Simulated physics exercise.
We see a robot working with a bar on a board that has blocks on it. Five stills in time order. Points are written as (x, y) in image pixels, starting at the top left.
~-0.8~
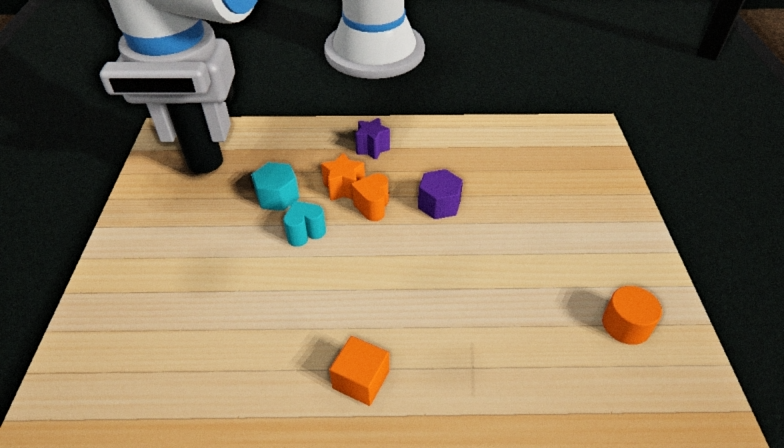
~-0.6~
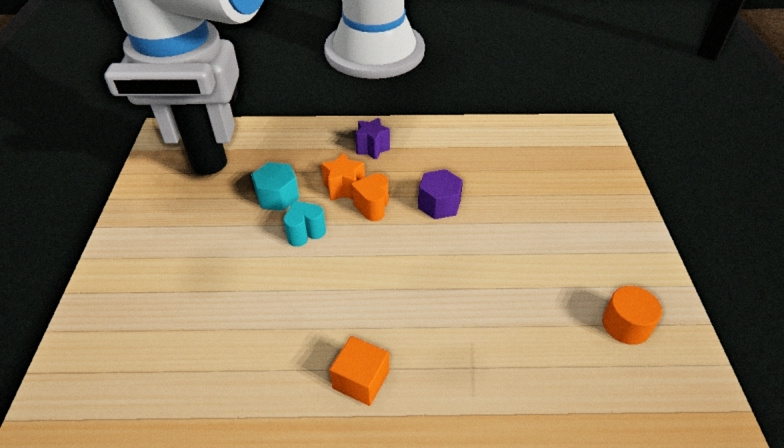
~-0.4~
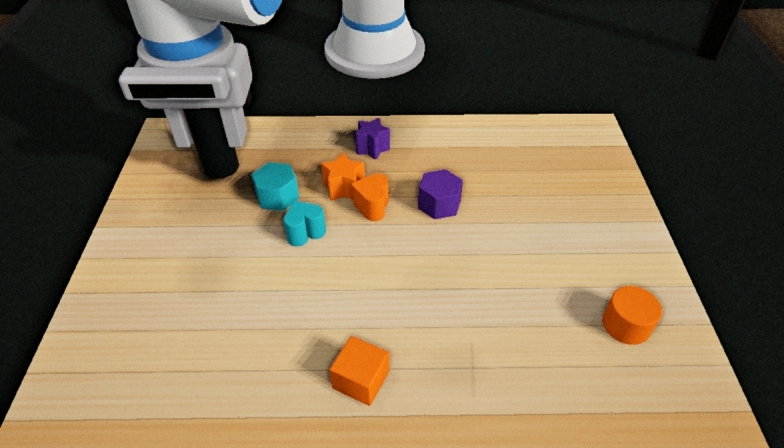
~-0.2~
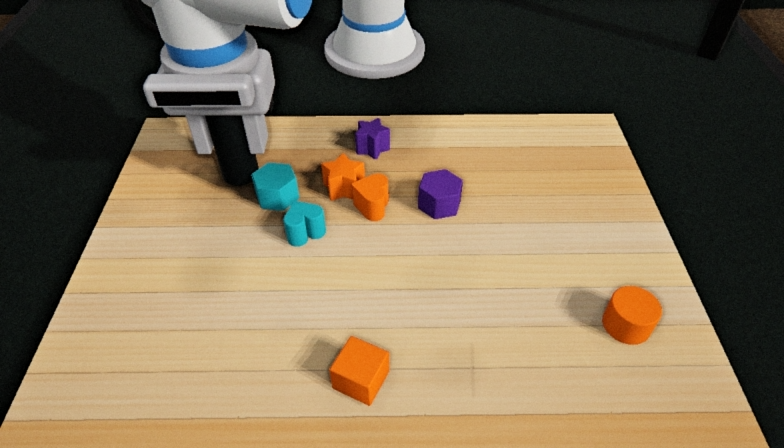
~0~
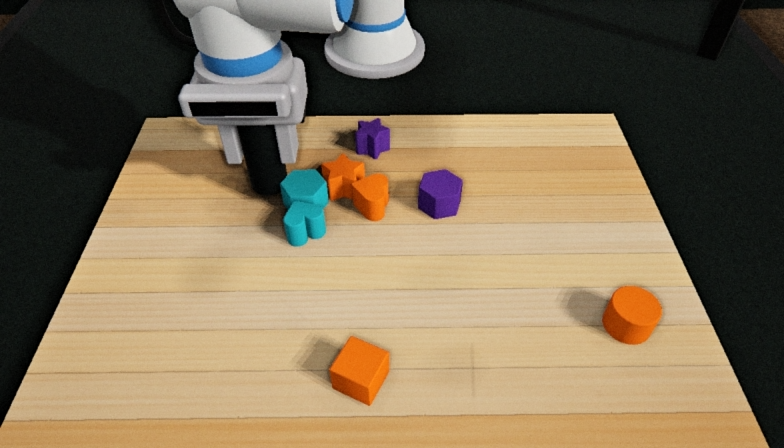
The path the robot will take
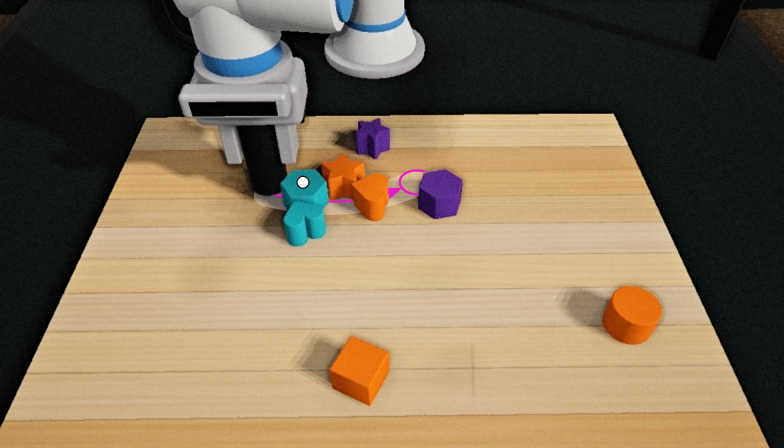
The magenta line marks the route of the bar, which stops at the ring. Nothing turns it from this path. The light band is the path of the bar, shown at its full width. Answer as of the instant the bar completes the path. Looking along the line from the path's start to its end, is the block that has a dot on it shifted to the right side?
That would be a yes.
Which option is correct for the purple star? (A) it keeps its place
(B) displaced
A.
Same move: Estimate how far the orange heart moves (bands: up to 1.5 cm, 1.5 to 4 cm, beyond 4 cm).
Result: Over 4 cm.
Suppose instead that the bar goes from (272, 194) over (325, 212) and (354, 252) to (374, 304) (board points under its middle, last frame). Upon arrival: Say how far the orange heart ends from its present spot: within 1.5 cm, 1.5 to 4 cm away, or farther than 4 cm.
I'd go with 1.5 to 4 cm for this block.
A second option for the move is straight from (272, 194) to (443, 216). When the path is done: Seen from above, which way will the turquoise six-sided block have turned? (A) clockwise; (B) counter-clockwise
A: Clockwise.
Drawn move, from (272, 194) by way of (321, 201) and (372, 197) to (417, 182); the dot is on the turquoise six-sided block.
What follows on the original path. One third of the way, bar (320, 191); turquoise six-sided block (351, 194); orange star (355, 166), turned 55° anticlockwise; orange heart (385, 186), turned 15° clockwise.
Two thirds of the way, bar (372, 187); turquoise six-sided block (380, 203), turned 40° clockwise; orange star (383, 155); orange heart (407, 185).
At the end, bar (418, 172); turquoise six-sided block (380, 203), turned 40° clockwise; orange star (398, 144), turned 175° anticlockwise; purple star still; orange heart (417, 188); purple six-sided block (453, 185).
